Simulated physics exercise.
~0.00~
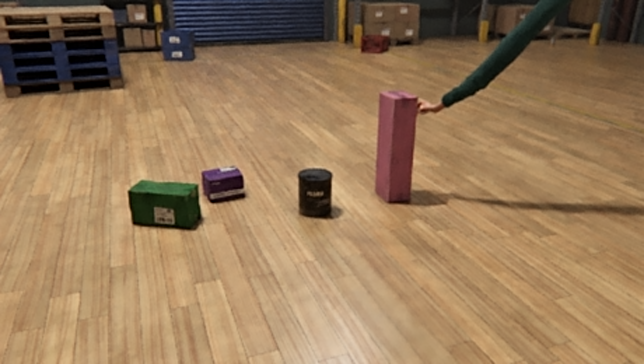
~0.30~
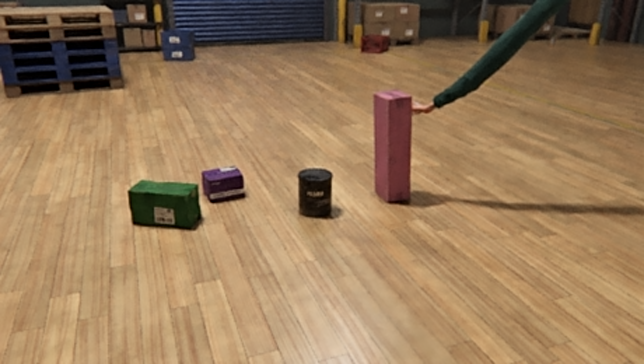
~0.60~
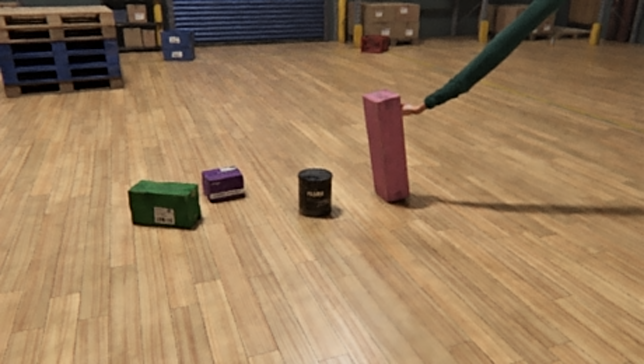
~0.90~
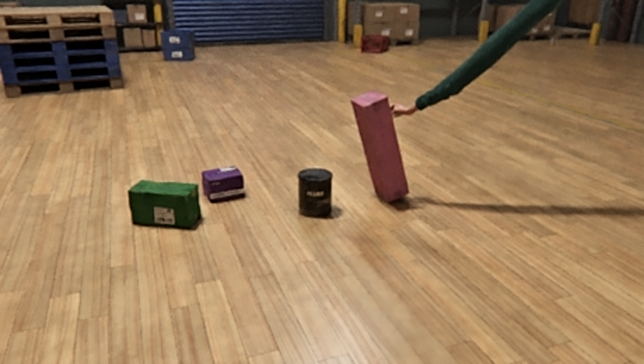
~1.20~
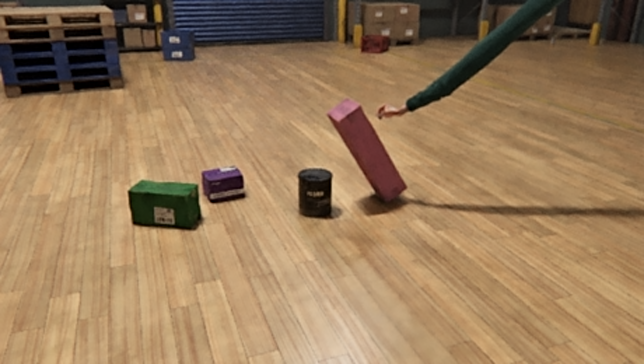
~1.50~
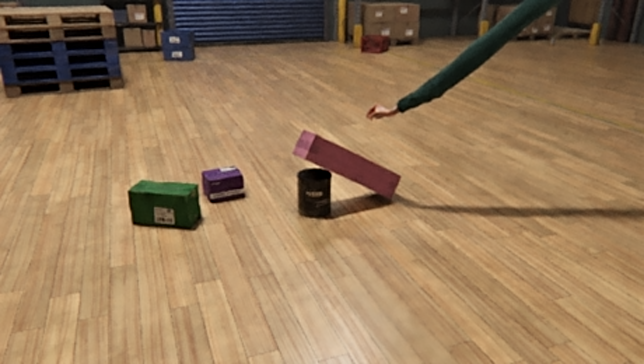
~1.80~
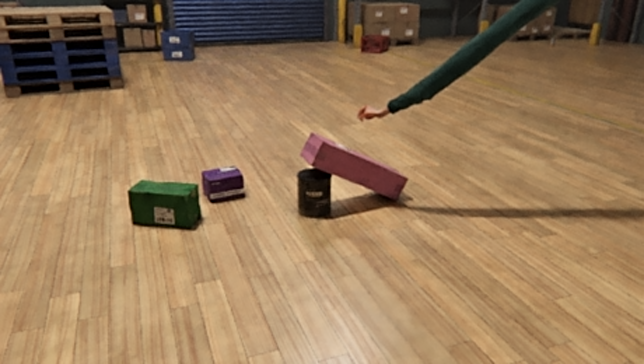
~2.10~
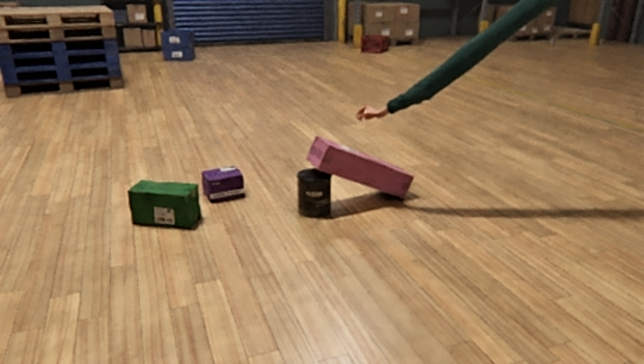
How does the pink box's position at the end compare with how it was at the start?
At the start the pink box stood upright on the floor, but by the end it was on its side, with one end propped up on the black pail.
A tall pink box tipped to the left as a hand in a green sleeve pushed it near the top, then toppled onto a black pail and slid back slightly, ending propped against it while the green and purple parcels stayed still.
